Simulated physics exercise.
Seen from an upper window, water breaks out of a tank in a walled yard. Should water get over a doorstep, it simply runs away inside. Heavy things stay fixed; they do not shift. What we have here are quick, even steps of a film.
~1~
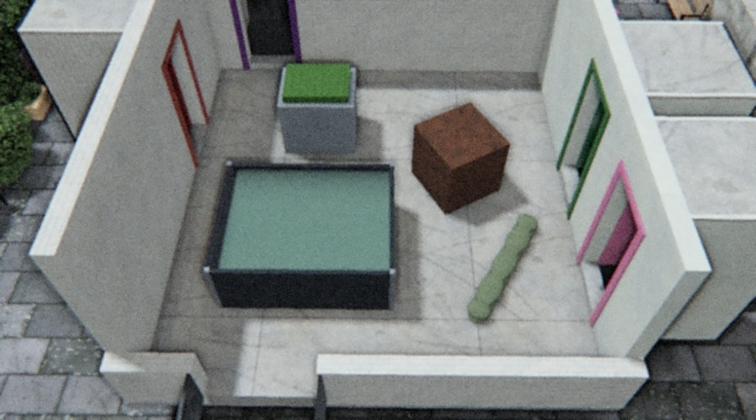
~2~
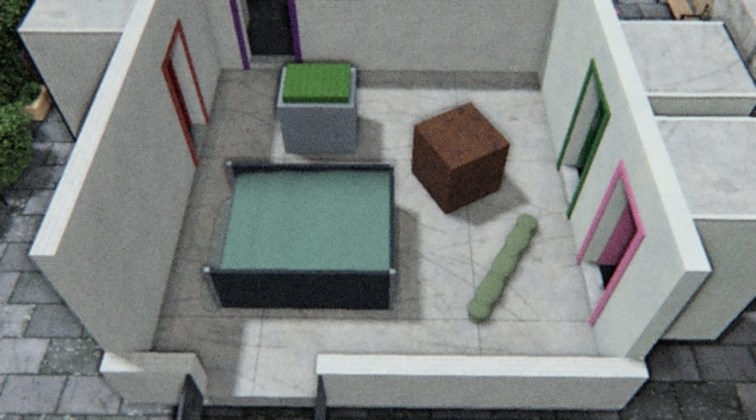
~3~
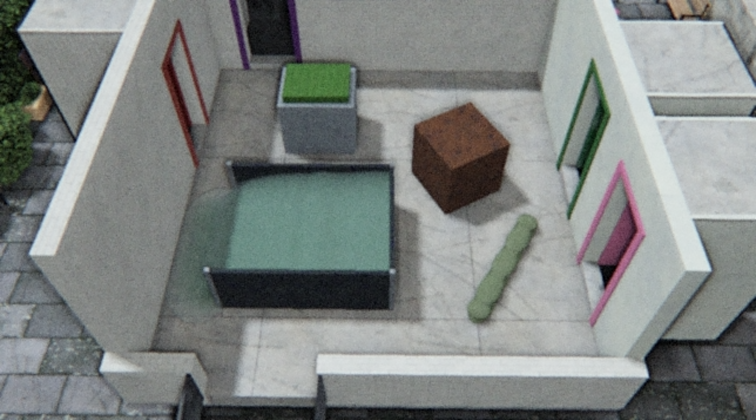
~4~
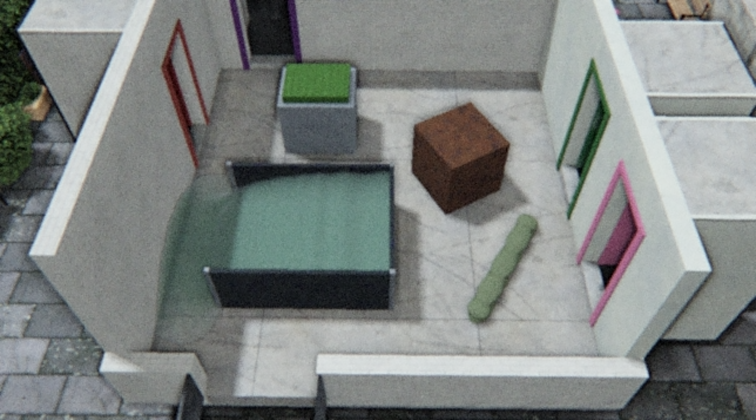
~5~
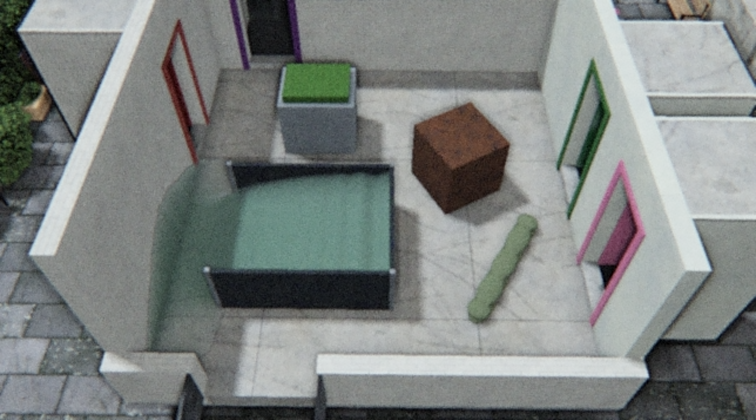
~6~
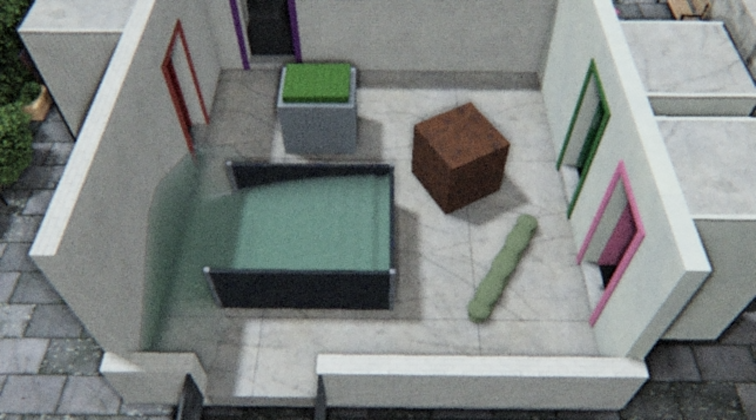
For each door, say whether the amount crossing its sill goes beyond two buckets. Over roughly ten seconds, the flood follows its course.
Door by door: Purple door - beyond two buckets, red door - beyond two buckets, pink door - two buckets at most, green door - two buckets at most.
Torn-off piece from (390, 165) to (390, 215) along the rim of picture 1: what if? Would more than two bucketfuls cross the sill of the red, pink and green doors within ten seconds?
Well, the red one breaks the limit, while the pink one breaks the limit and the green one breaks the limit.
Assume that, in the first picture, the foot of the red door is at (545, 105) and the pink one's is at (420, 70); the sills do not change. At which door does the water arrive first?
I reckon it is the one in purple.
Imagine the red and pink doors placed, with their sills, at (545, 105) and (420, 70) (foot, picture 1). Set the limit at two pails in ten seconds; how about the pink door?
My reading: Pink door stays within the limit.
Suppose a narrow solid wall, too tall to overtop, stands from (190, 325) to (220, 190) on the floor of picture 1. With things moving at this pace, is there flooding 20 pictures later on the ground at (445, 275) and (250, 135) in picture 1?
Result, in order: Bone-dry / swamped.
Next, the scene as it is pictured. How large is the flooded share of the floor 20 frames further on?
My guess is around 65 in a hundred.
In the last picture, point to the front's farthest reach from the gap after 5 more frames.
I would point to (220, 77).
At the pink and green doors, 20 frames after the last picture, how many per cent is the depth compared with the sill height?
The first comes to about 60 percent, the second to about 0 percent.
A moment on, water covers 25 % of the floor; the purple door not reached, the red door under two buckets in, the pink door not reached, the green door not reached.
Next, water covers 40 % of the floor; the purple door over two buckets in, the red door over two buckets in, the pink door not reached, the green door not reached.
Then, water covers 65 % of the floor; the purple door far over two buckets in, the red door over two buckets in, the pink door wet at the sill, nothing in, the green door not reached.
Later, water covers 85 % of the floor; the purple door far over two buckets in, the red door over two buckets in, the pink door under two buckets in, the green door under two buckets in.
In the end, water covers 95 % of the floor; the purple door far over two buckets in, the red door far over two buckets in, the pink door under two buckets in, the green door under two buckets in.
